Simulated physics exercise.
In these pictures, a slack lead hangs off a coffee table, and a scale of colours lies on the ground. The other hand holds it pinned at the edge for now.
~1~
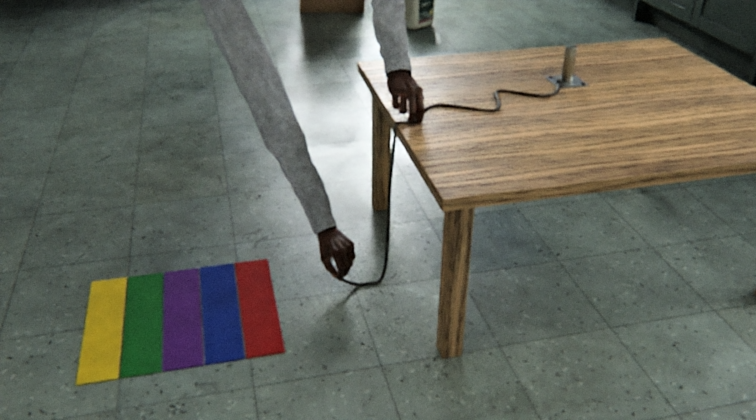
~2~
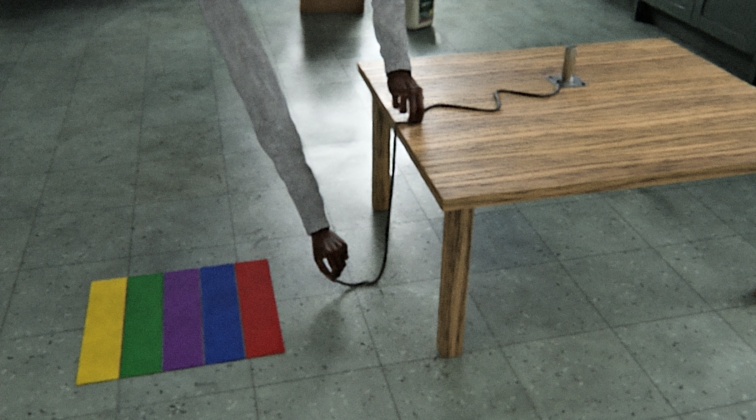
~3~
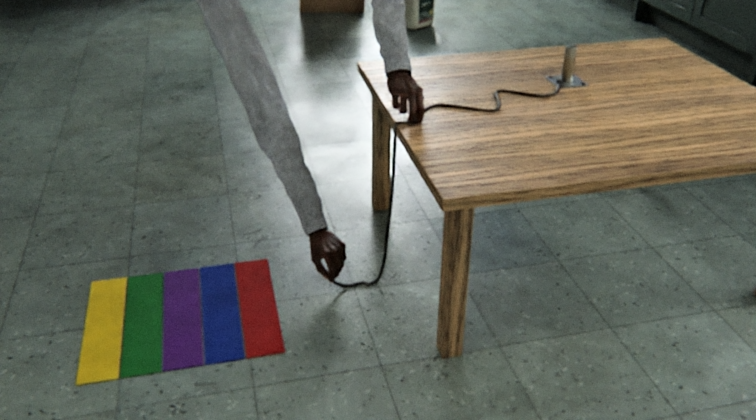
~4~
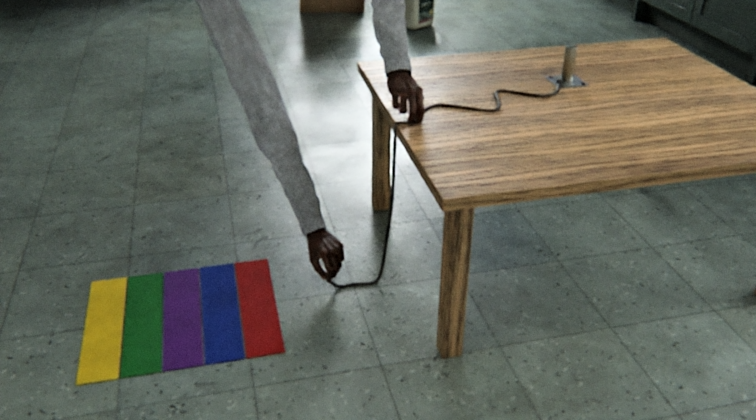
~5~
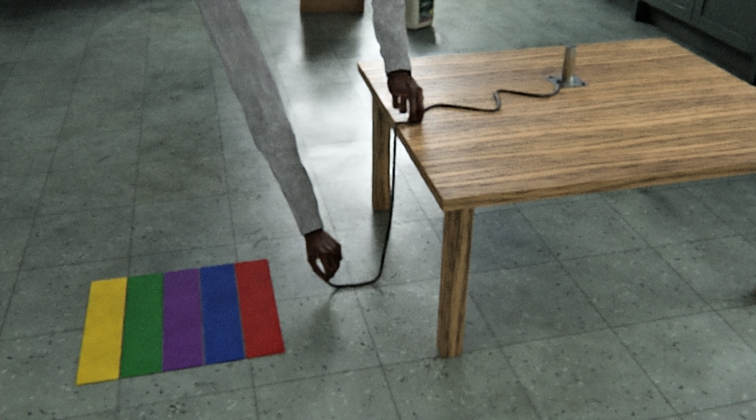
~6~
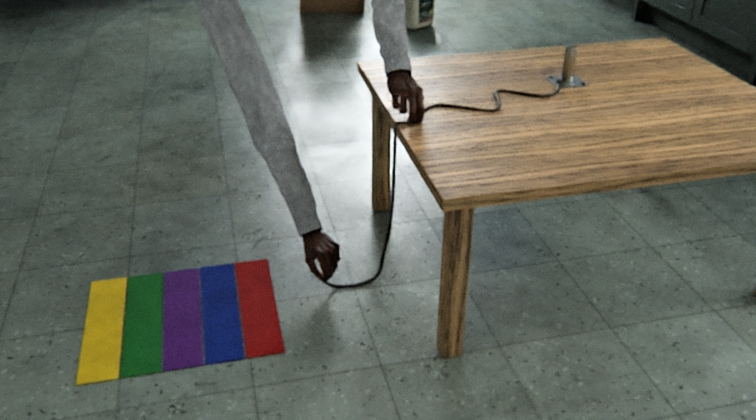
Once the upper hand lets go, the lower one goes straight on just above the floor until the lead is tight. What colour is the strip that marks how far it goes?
That strip is green.
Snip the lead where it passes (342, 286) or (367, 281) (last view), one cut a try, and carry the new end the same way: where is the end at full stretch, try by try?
In order, about (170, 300) and about (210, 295).
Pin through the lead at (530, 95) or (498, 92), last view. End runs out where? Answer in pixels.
In order of the tries, close to (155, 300) and close to (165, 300).
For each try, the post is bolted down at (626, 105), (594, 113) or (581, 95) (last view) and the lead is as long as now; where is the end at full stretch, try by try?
Try by try: (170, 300), (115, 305) and (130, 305).
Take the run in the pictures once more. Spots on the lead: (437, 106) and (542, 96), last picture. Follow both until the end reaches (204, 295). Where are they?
Approx. (390, 122); approx. (517, 89).
A little later, end near (204, 295); over blue.
Next, end near (163, 301); over purple.
When it is tight, end near (137, 305); over green. Over green.
